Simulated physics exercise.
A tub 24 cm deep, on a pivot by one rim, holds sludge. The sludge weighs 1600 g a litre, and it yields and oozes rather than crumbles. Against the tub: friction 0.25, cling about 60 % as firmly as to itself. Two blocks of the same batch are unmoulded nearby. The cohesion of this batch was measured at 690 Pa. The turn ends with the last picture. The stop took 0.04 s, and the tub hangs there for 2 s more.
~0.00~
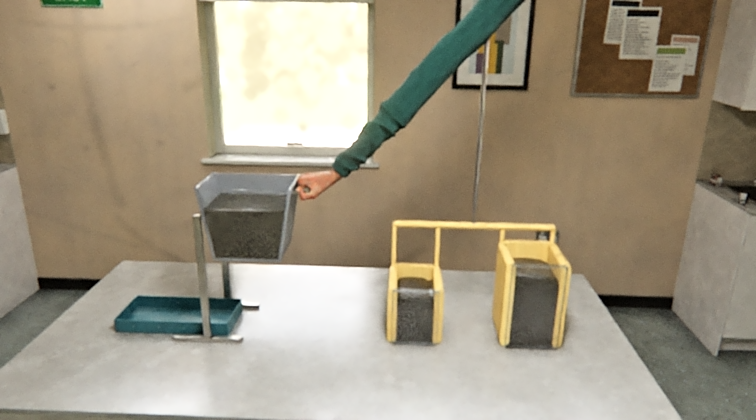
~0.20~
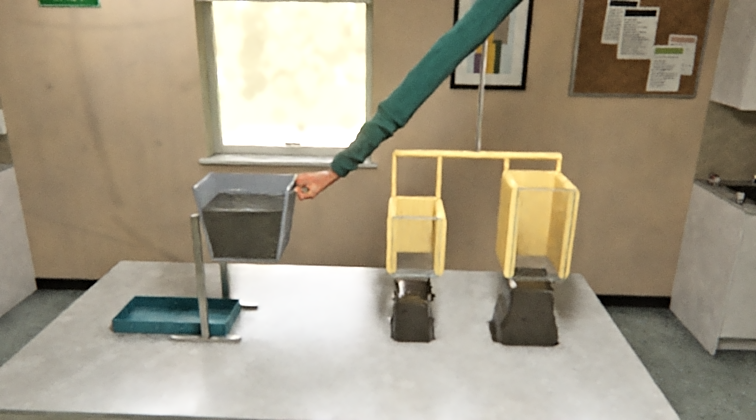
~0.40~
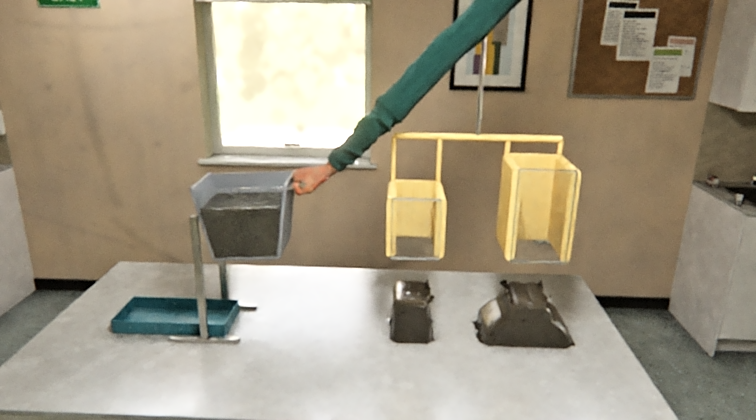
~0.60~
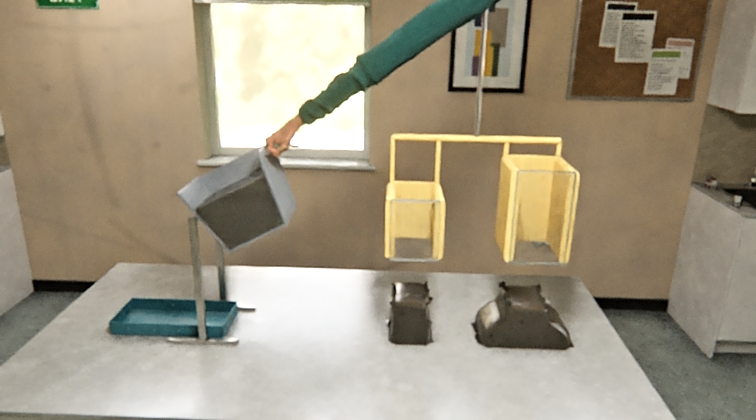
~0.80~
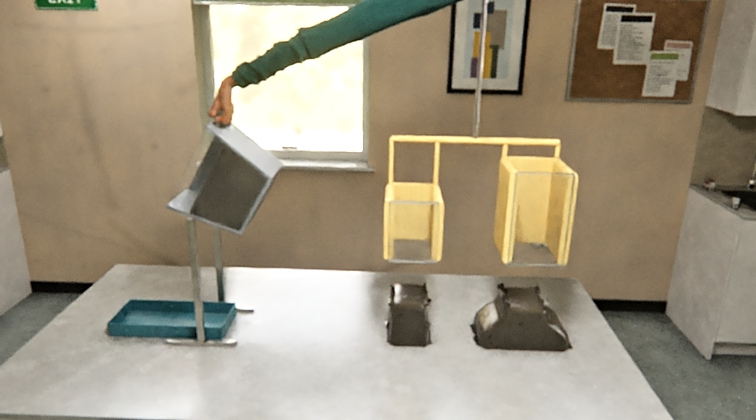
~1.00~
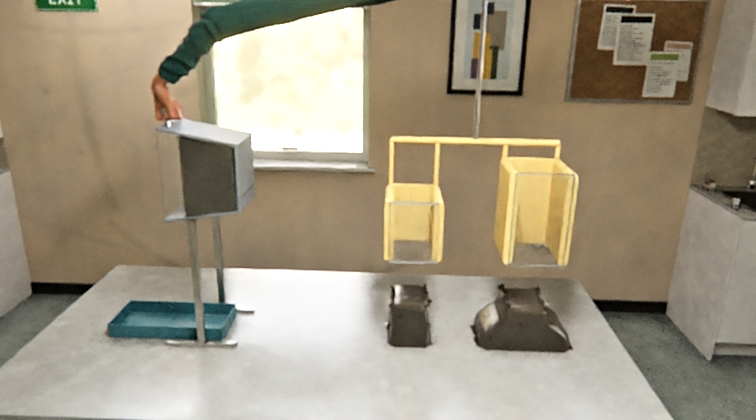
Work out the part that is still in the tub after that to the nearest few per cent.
The part that is still in the tub after that is near 42 %.
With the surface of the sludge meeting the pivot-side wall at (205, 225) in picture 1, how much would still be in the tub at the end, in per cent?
In that case some 70 per cent.
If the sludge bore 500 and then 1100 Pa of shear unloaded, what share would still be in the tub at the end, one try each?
In turn about 40 %, 0 %.
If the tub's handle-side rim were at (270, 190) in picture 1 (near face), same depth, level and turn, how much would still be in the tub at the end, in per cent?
In that case some 60 per cent.
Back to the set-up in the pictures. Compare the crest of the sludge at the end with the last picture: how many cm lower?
Some 16 cm.
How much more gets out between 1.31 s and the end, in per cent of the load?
Some 20 per cent.
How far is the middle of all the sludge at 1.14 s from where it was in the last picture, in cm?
About 6 cm.
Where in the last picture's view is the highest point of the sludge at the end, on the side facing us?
Around (198, 189).
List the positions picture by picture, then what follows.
Handle-side rim at (288, 191), tilt 0 degrees; top of the sludge at (204, 210); blocks stand 17 cm, 26 cm (left to right), in the first frame.
Handle-side rim at (286, 191), tilt 0 degrees; top of the sludge at (202, 210); blocks stand 16 cm, 22 cm (left to right), in the second frame.
Handle-side rim at (283, 186), tilt 3 degrees; top of the sludge at (276, 208); blocks stand 16 cm, 17 cm (left to right), in the third frame.
Handle-side rim at (257, 153), tilt 28 degrees; top of the sludge at (265, 178); blocks stand 16 cm, 17 cm (left to right), in the fourth frame.
Handle-side rim at (205, 128), tilt 60 degrees; top of the sludge at (227, 147); blocks stand 16 cm, 17 cm (left to right), in the fifth frame.
Handle-side rim at (157, 131), tilt 89 degrees; top of the sludge at (188, 140); blocks stand 16 cm, 17 cm (left to right), in the sixth frame.
After 1.14 s, the tub is at 89 degrees and holds 100 %.
After 1.31 s, the tub is at 89 degrees and holds 62 %.
After 1.48 s, the tub is at 89 degrees and holds 44 %.
After 1.65 s, the tub is at 89 degrees and holds 42 %.
After 3.00 s, at the end, the tub is at 89 degrees and holds 42 %.
